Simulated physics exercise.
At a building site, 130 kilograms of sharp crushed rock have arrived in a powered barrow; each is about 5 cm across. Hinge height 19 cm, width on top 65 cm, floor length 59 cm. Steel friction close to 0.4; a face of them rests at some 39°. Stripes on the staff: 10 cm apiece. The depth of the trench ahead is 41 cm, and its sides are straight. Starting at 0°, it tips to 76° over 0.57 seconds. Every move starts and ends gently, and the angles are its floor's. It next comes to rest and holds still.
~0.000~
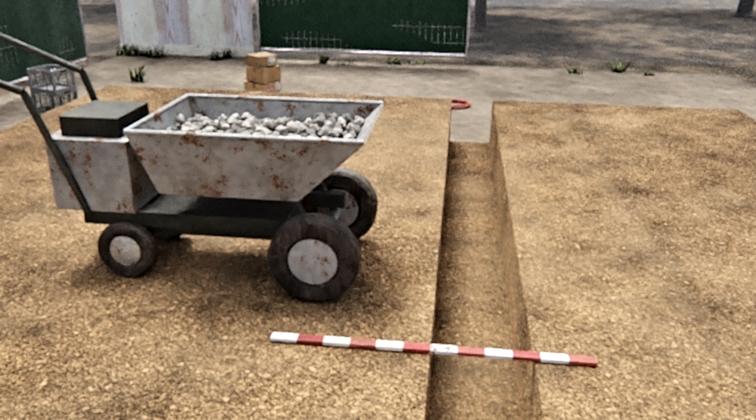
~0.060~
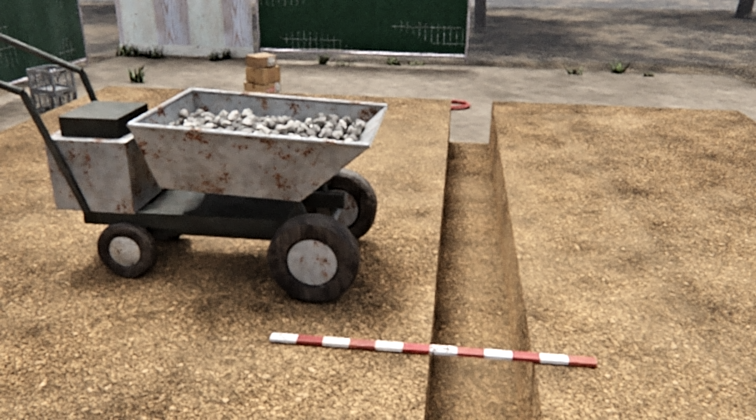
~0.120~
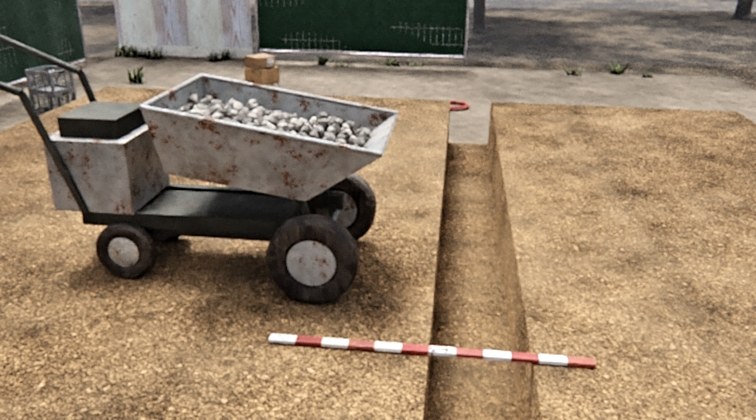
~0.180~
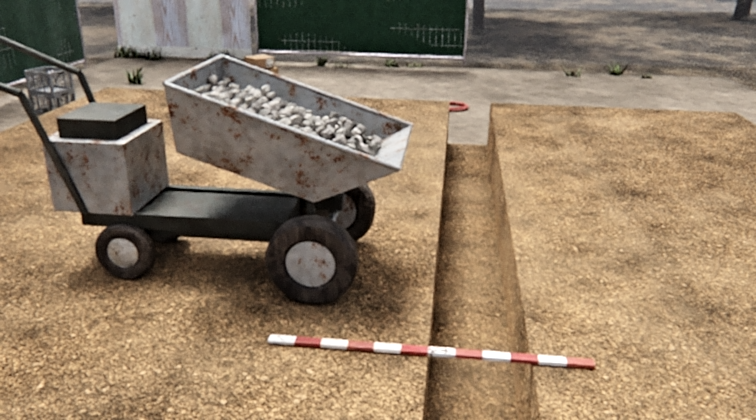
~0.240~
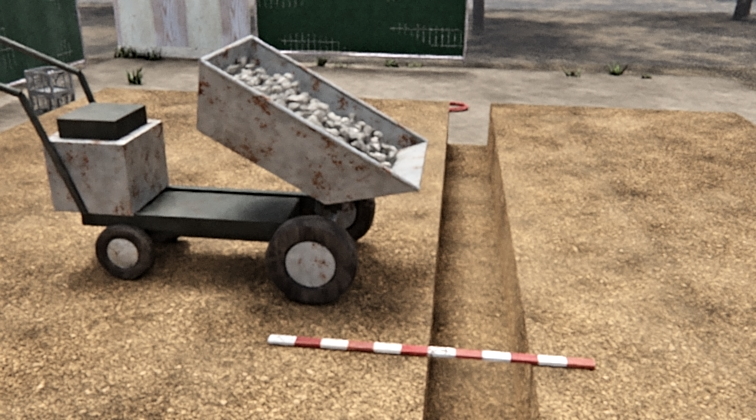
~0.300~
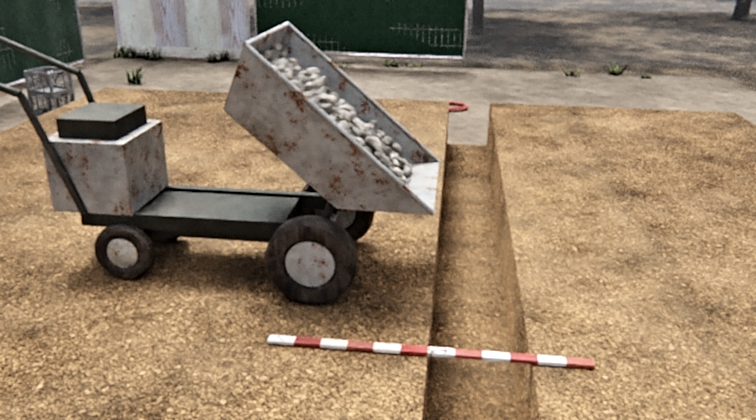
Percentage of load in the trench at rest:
71 %.
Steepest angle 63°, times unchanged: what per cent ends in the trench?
About 70 per cent would end up in the trench.
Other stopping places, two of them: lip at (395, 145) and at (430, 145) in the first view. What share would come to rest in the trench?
45 %, then 20 %.
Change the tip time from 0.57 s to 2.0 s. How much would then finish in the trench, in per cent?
100 %.
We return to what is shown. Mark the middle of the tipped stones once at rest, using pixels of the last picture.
(495, 338).
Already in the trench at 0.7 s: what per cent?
By that moment, roughly 40 per cent of the load.
After 0.4 s the floor is at 65°; 100 % in the tray; the foremost stones are at (436, 218).
After 0.7 s the floor is at 76°; 57 % in the tray, 42 % in the trench, 1 % past the trench; the foremost stones are at (526, 278).
After 1.0 s the floor is at 76°; 1 % in the tray, 69 % in the trench, 30 % past the trench; the foremost stones are at (732, 286).
After 3.0 s the floor is at 76°; 0 % in the tray, 71 % in the trench, 29 % past the trench; the foremost stones are past the picture's edge.
